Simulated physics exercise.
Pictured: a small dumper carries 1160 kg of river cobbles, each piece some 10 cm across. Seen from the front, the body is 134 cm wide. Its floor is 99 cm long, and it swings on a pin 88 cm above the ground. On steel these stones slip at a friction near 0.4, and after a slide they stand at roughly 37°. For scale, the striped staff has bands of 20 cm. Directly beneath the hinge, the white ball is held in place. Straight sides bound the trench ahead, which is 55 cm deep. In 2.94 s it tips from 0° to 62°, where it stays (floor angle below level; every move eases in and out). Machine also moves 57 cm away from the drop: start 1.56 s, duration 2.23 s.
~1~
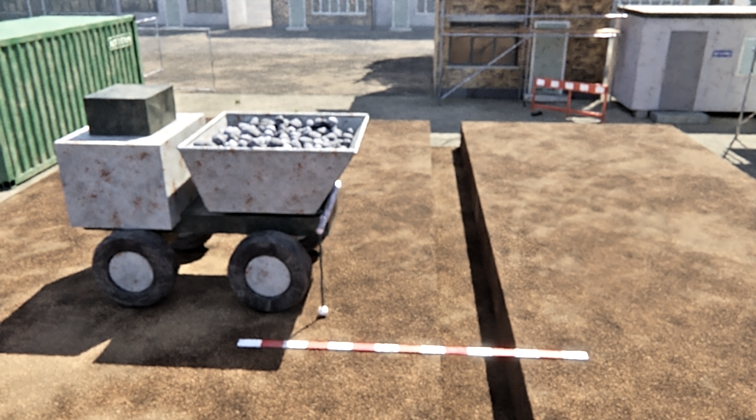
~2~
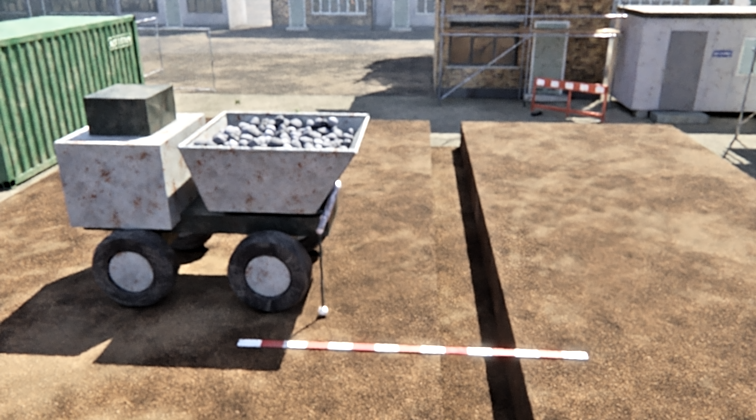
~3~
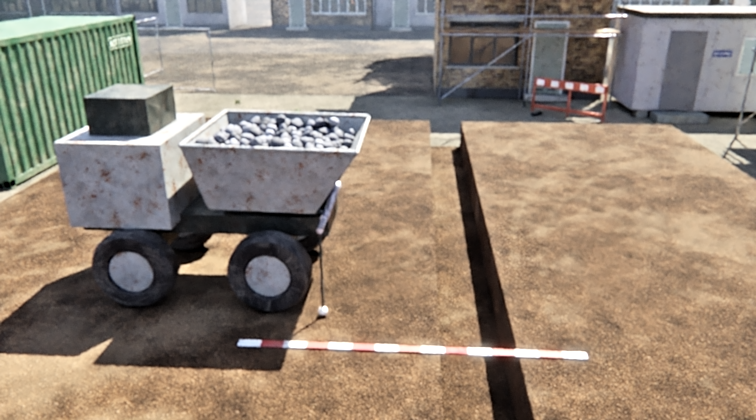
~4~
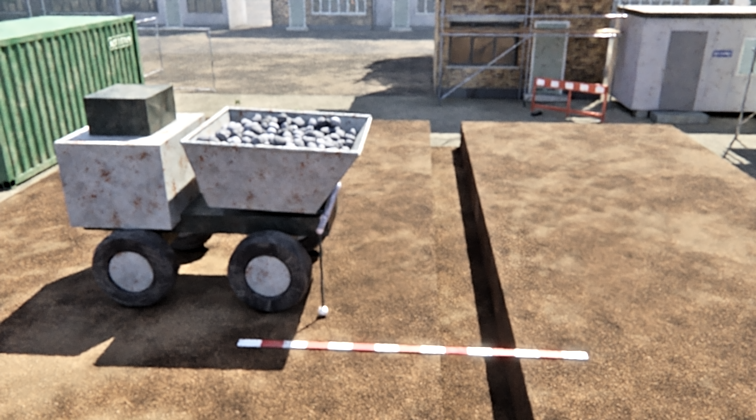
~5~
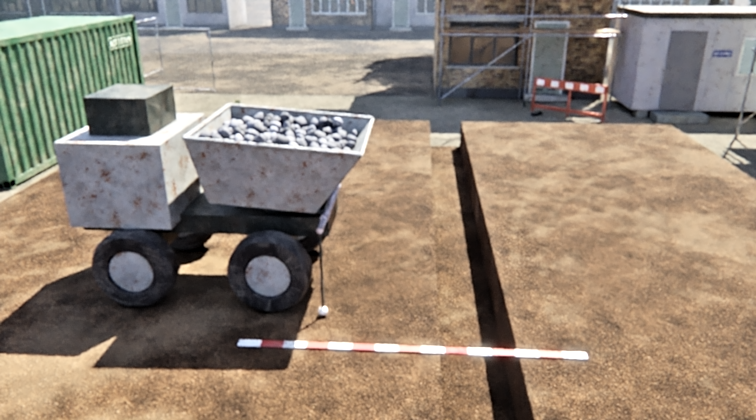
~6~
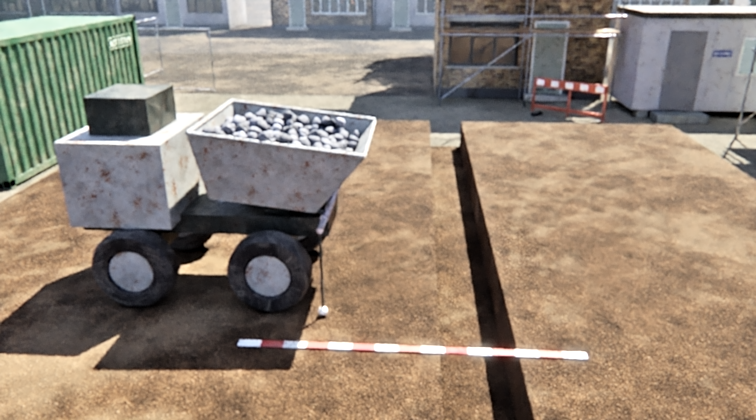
A small dumper with a pale, rust-speckled body stands at left on brown earth in a sunlit yard, seen from slightly above and side-on. Grey cobbles fill its skip, a white ball hangs below, a red-and-white staff lies in front, and a dark trench runs at right. The skip tilts slightly forward, its back edge rising, while the wheels and camera stay still.
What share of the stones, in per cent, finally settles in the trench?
10 %.
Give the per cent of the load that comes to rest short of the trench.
I'd put it at around 50 per cent.
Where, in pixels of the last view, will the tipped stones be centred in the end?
Around (391, 277).
A little later the floor is at 52°; 100 % in the body; the foremost stones are at (396, 177).
Then the floor is at 62°; 77 % in the body, 19 % short of the trench, 4 % in the trench; the foremost stones are at (485, 319).
Later still the floor is at 62°; 54 % in the body, 36 % short of the trench, 10 % in the trench; the foremost stones are at (498, 349).
In the end the floor is at 62°; 37 % in the body, 52 % short of the trench, 11 % in the trench; the foremost stones are at (496, 337).
